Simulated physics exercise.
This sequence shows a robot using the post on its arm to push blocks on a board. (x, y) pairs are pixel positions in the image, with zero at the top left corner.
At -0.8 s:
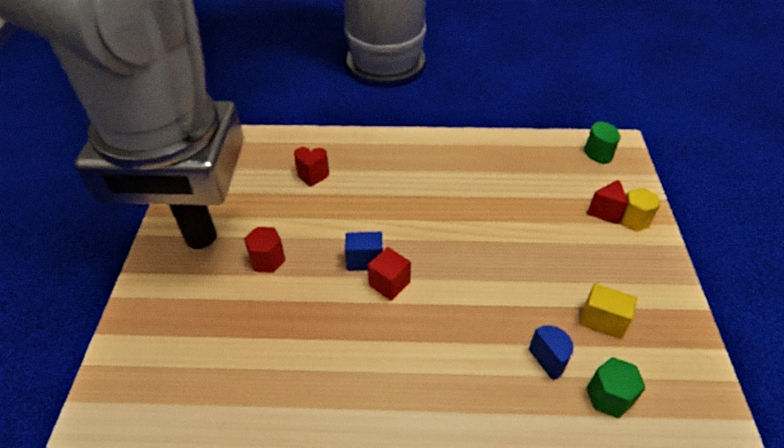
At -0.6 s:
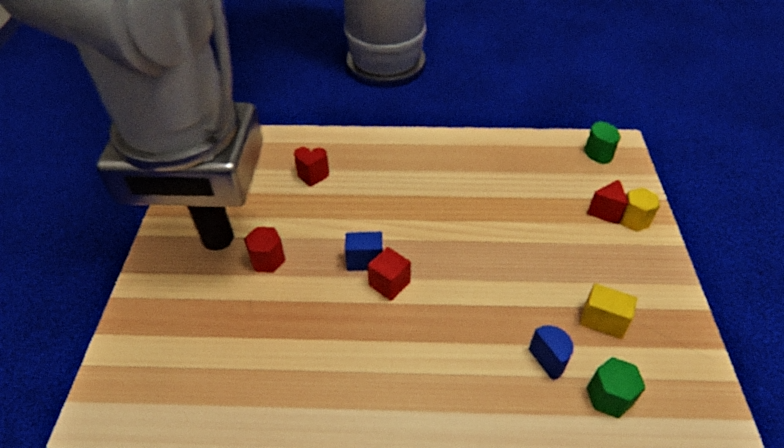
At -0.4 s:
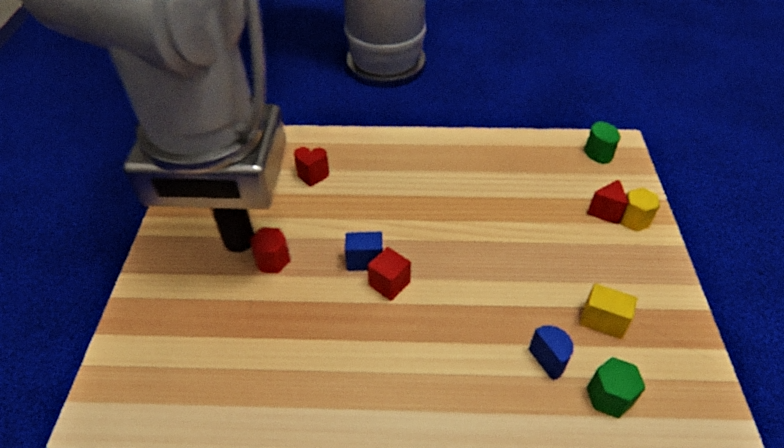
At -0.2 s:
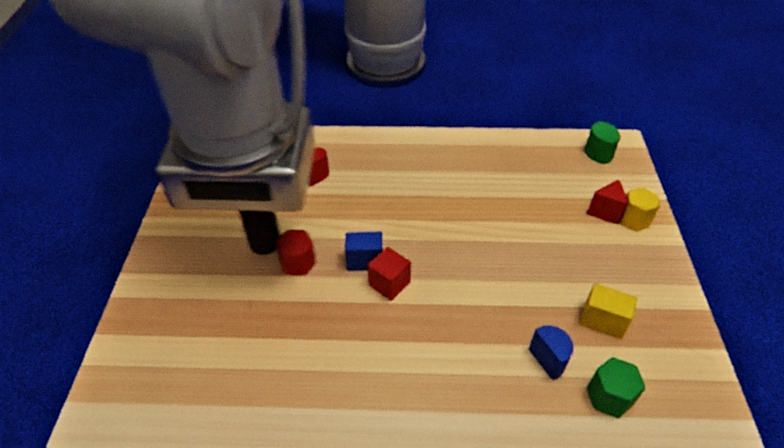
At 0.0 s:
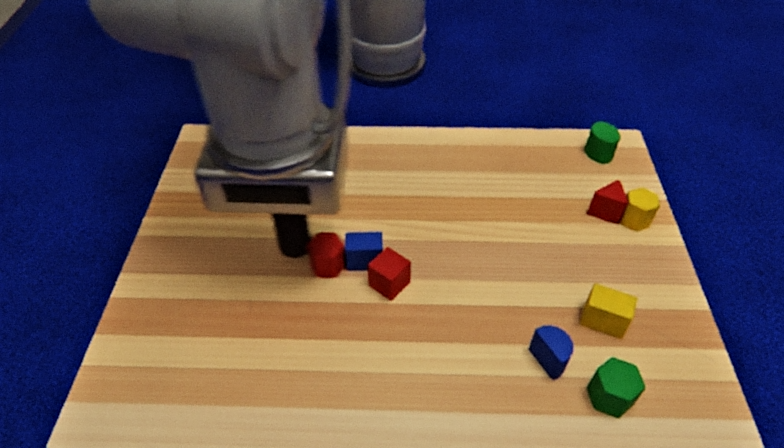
A robot arm moves right and pushes the red six-sided block toward the blue block.
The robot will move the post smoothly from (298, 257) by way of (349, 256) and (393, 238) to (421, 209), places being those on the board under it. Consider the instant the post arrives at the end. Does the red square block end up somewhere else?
Answer: Yes.
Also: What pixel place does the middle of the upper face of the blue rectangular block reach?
Somewhere near (406, 236).
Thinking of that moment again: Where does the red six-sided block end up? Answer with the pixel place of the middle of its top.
Put as a pixel place, it's (377, 254).
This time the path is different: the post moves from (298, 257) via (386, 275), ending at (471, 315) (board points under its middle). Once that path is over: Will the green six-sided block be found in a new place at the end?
Short answer: No.
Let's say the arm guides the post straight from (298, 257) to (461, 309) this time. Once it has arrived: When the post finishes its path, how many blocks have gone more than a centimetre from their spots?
By the end of the path, three or more blocks have moved more than about a centimetre.
What follows on the original path. One third of the way, post (348, 245); red six-sided block (371, 253), turned 20° clockwise; blue rectangular block (402, 236), turned 30° anticlockwise; red square block (400, 267).
Two thirds of the way, post (394, 226); red six-sided block (377, 254), turned 35° clockwise; blue rectangular block (406, 236), turned 40° anticlockwise; red square block (405, 271).
At the end, post (421, 198); red six-sided block (377, 254), turned 35° clockwise; blue rectangular block (406, 236), turned 40° anticlockwise; red square block (405, 271).
